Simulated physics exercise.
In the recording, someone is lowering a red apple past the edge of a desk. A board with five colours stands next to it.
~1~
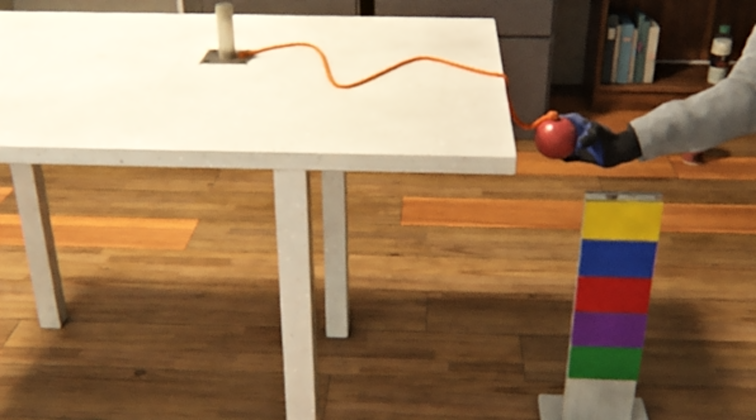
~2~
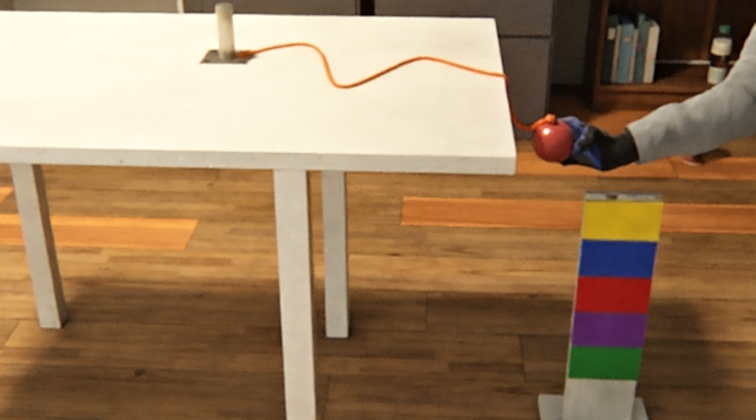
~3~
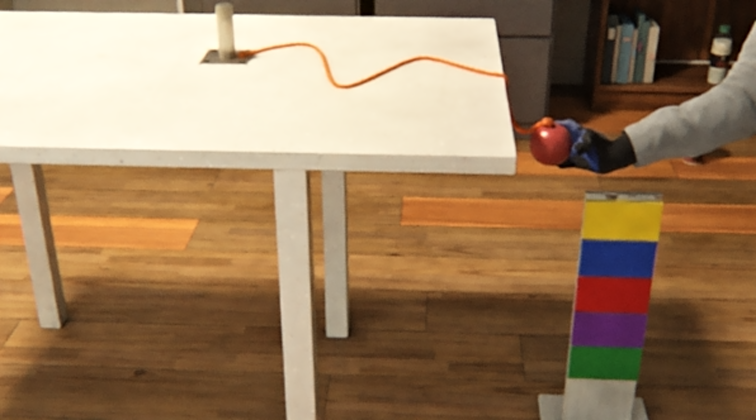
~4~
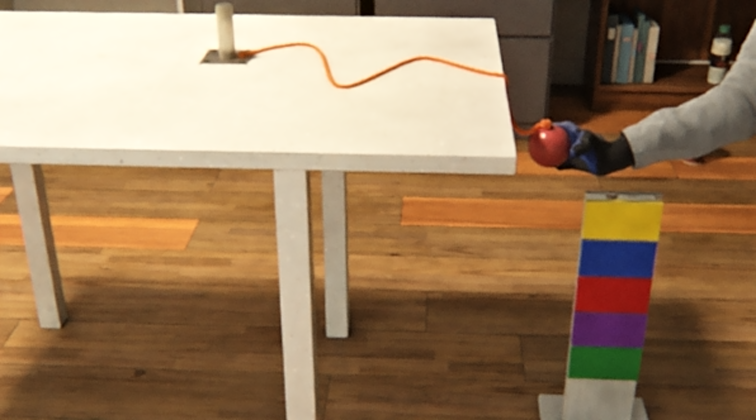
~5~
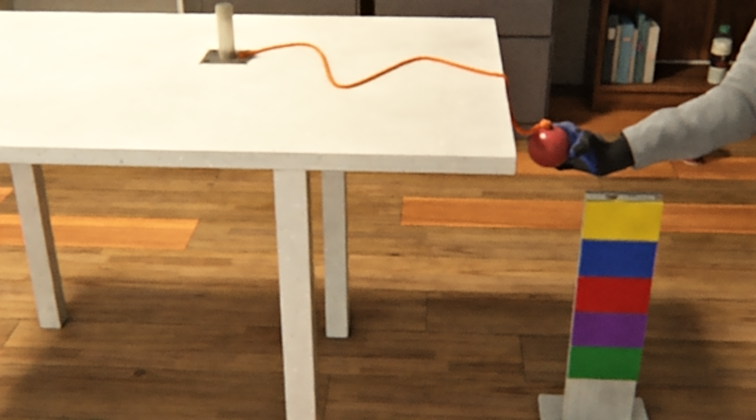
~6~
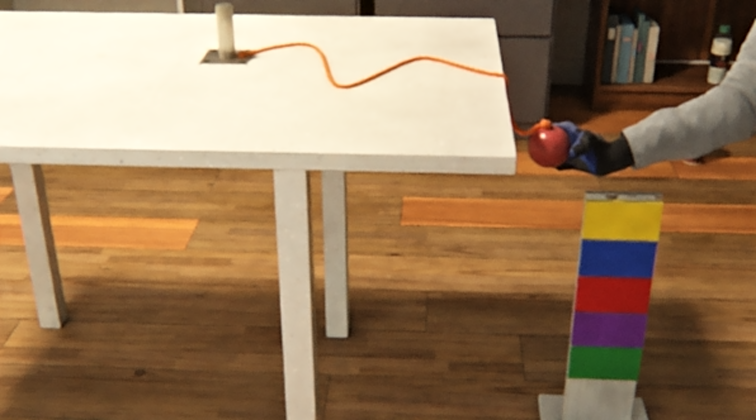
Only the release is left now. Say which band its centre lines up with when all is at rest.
It lines up with purple.
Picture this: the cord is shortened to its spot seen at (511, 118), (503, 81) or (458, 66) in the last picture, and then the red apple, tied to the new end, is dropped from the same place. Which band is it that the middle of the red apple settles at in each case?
For the first: Red; for the second: Blue; for the third: Yellow.
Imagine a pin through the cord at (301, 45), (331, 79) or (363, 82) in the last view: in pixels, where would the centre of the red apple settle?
Estimated pixels in sequence: (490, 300), (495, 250) and (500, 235).
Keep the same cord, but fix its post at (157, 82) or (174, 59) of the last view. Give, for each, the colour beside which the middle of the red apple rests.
Try by try: Red; red.
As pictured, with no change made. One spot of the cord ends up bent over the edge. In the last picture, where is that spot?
You'd find it at roughly (379, 75).
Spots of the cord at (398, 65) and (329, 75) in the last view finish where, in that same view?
Final spots: (502, 114), then (416, 69).
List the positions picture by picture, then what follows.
In the first frame, red apple (556, 138); yellow (623, 222); blue (618, 260); red (613, 296); purple (609, 331); green (605, 364).
In the second frame, red apple (553, 142); cord through (277, 47) (325, 62) (357, 84) (412, 61) (491, 74).
In the third frame, red apple (551, 144).
In the fourth frame, red apple (550, 146); cord through (277, 47) (325, 62) (357, 84) (412, 61) (491, 74).
In the fifth frame, red apple (549, 146).
In the sixth frame, red apple (549, 146); cord through (277, 47) (325, 62) (357, 84) (412, 61) (491, 74).
Soon after, apple near (505, 306); level with purple.
Then, apple near (476, 312); level with purple.
At rest, apple near (488, 320); level with purple. The cord holds its middle at purple.
